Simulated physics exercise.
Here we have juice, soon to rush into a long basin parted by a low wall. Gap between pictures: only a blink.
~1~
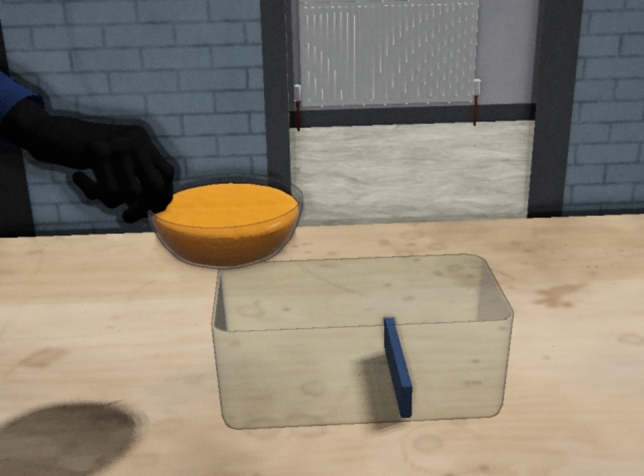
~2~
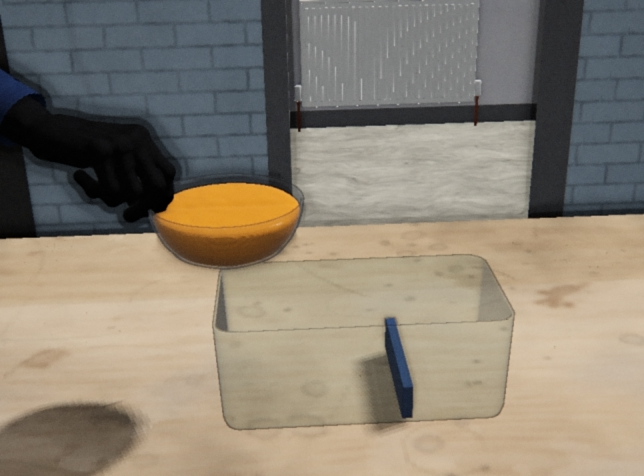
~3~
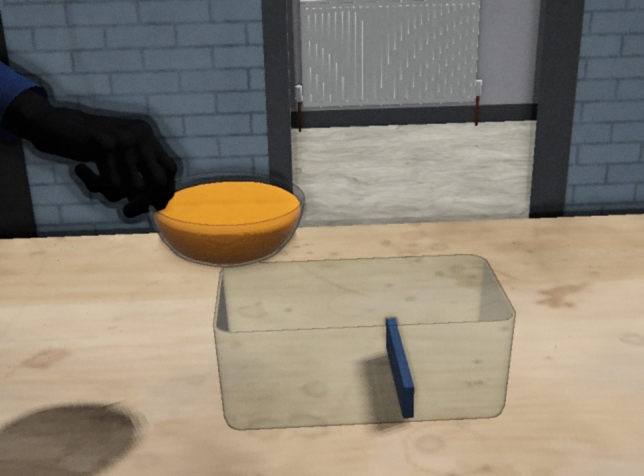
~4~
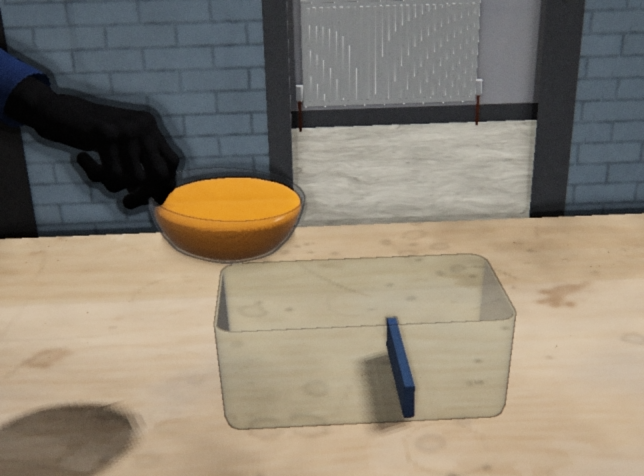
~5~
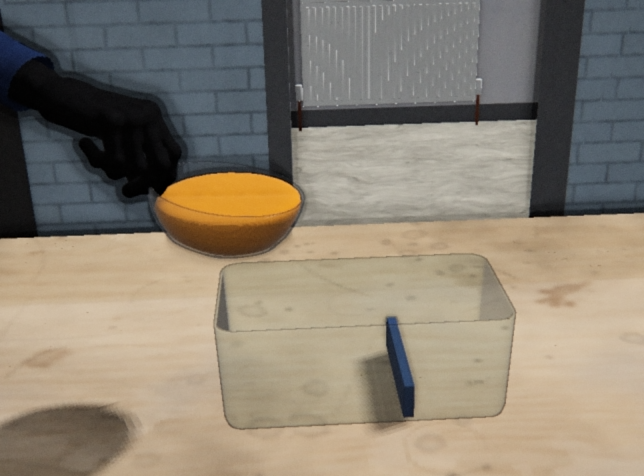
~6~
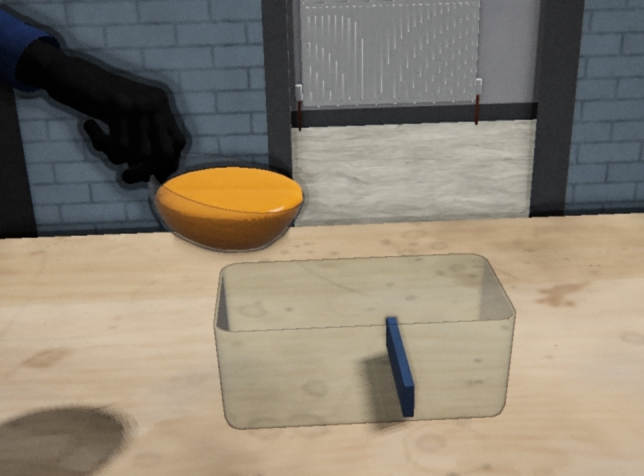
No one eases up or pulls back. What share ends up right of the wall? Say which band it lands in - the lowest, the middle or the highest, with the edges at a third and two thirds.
The quantity right of the wall will come in at one third to two thirds.
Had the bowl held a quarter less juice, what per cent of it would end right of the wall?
I'd put it at some 45 %.
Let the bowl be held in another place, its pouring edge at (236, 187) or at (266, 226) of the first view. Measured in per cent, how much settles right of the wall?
First try: Near 10 percent; second try: Near 5 percent.
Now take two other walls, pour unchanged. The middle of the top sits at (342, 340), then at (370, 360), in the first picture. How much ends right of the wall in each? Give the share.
In turn some 95 and 80 in a hundred.
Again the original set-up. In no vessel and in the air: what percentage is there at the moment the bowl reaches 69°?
Something close to 40 percent of it.
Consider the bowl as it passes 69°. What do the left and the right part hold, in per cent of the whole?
Left: 25 %. Right: 15 %.
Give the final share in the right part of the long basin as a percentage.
55 %.
A moment on, the bowl is tipped part way and 26 per cent is still to pour, 23 is left of the wall and 13 right of it.
Next, the bowl is tipped right over and 0 per cent is still to pour, 43 is left of the wall and 54 right of it.
Then the bowl is tipped right over and 0 per cent is still to pour, 45 is left of the wall and 54 right of it.
Later the bowl is tipped right over and 0 per cent is still to pour, 45 is left of the wall and 54 right of it.
Finally, 45 per cent lies left of the wall, 54 right of it and 1 outside.
